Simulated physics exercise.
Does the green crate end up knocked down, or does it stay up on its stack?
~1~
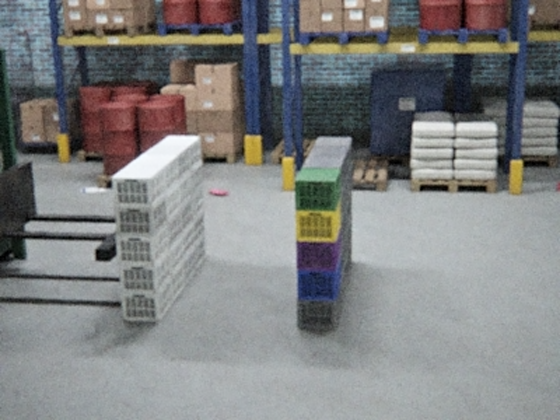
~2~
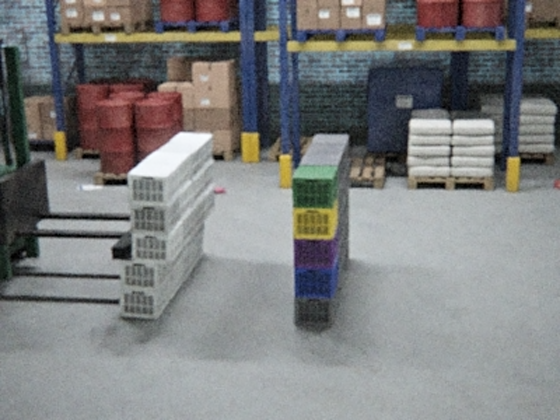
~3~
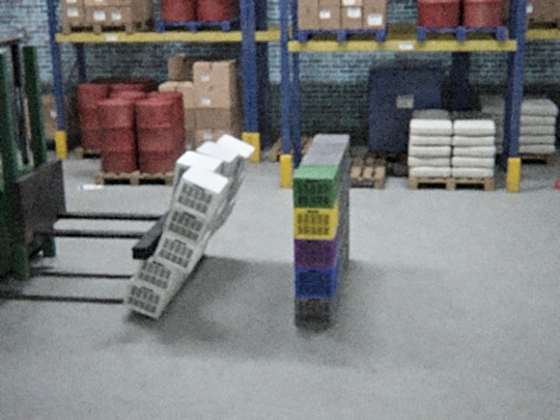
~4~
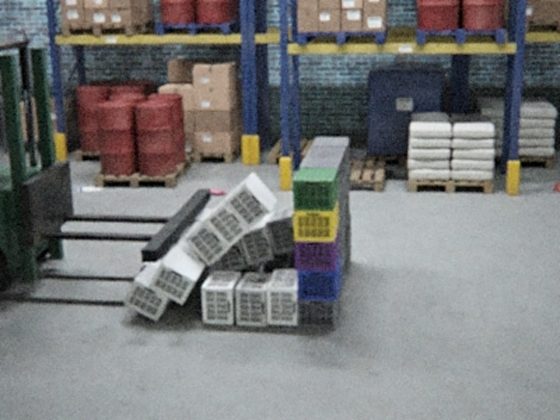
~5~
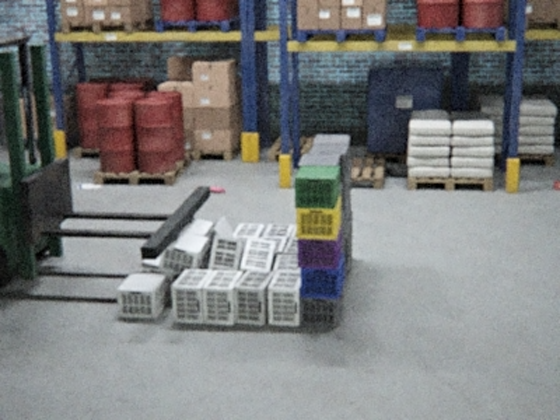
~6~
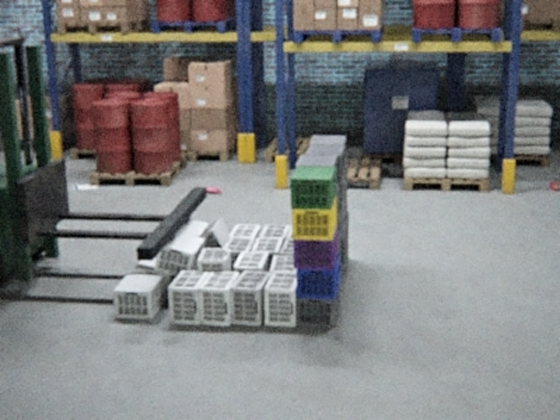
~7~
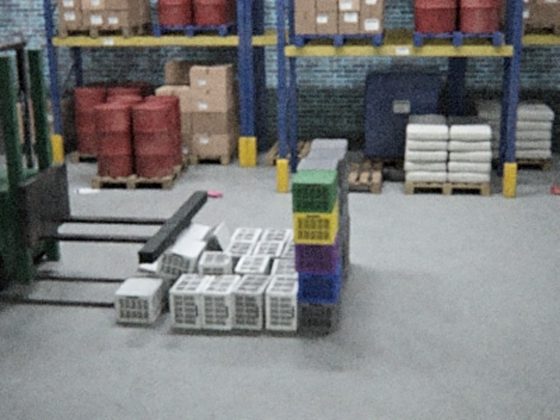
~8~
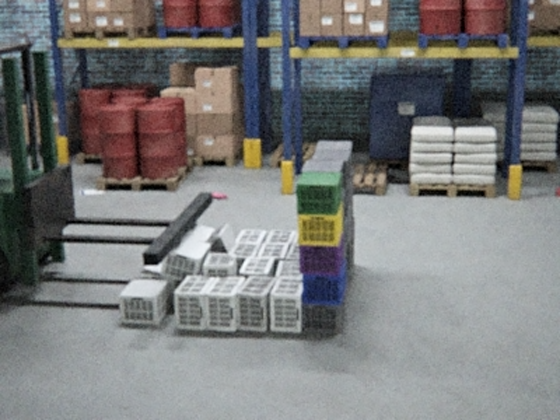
The green crate stays up, still on top of the coloured stack after the white crates have collapsed beside it.
The clip shows a forklift in a warehouse pushing a beam rightward into a wall of white crates, which leans, topples and scatters against a parallel wall of coloured crates. The forklift stops, and the coloured wall stays standing with its green crate on top.
